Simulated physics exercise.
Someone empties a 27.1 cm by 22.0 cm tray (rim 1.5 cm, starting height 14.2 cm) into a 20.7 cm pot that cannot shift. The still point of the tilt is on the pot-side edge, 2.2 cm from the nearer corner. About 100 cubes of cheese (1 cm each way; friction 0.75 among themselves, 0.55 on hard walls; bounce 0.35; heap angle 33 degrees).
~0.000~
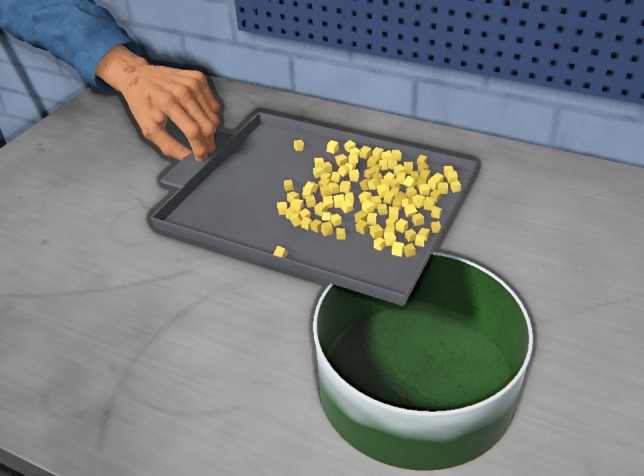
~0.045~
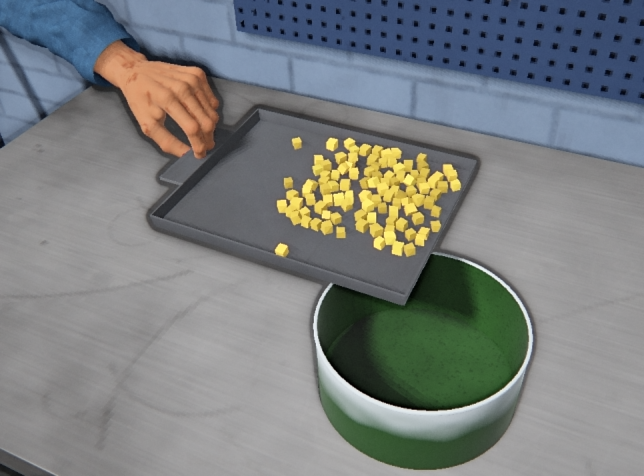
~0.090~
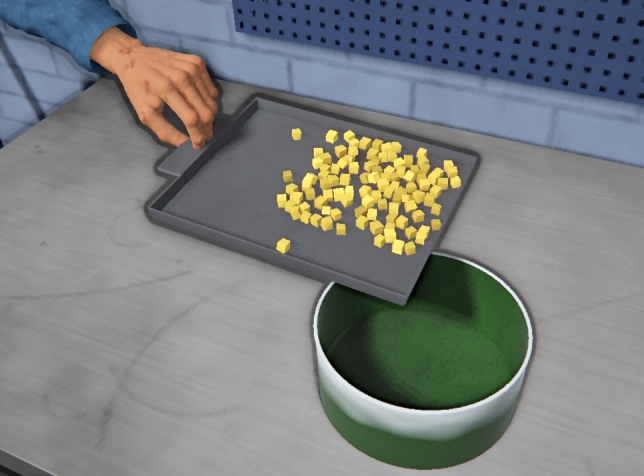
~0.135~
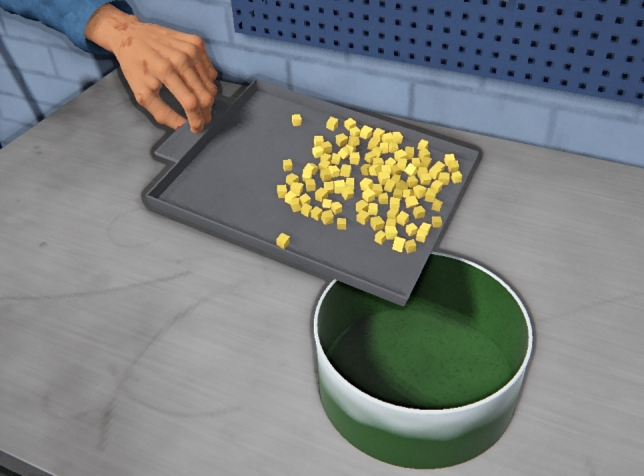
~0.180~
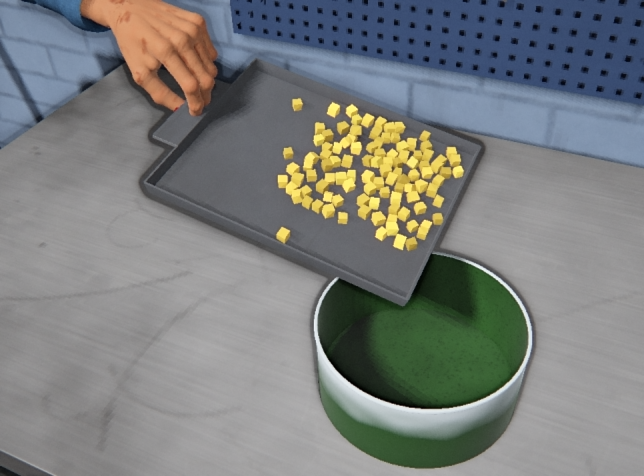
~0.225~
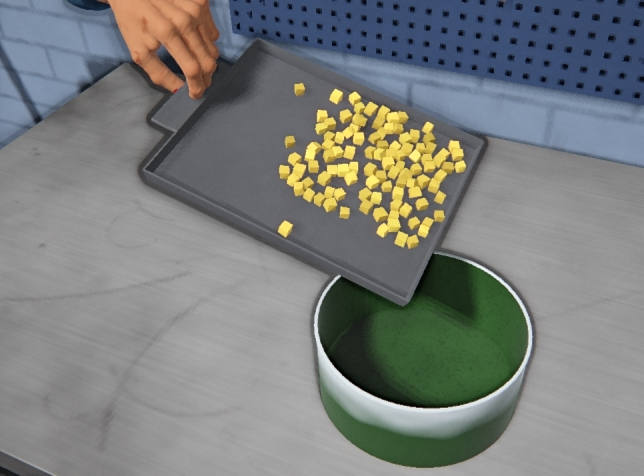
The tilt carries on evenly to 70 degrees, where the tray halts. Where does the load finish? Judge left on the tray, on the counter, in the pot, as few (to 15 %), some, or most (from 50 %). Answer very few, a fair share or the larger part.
Tray a fair share, counter very few, pot the larger part.
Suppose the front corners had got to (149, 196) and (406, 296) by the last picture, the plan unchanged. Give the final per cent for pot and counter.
Pot 25, counter 0.
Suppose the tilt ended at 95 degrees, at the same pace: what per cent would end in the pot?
Then about 95 per cent.
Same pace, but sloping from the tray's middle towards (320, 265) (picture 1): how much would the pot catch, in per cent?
Some 65 per cent.
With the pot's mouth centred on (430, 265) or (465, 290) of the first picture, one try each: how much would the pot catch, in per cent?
Some 10 and 40 per cent.
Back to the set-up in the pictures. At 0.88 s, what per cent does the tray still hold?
About 50 per cent.
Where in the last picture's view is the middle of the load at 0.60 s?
Around (436, 203).
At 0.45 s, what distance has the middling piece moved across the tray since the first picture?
About 1 cm.
After 0.45 s, tilt 45 degrees; the tray holds 100 %, the pot 0 %.
After 0.60 s, tilt 62 degrees; the tray holds 100 %, the pot 0 %.
After 0.88 s, tilt 70 degrees; the tray holds 50 %, the pot 45 %.
By 2.0 s all is still; tray 35 %, counter 5 %, pot 60 %.
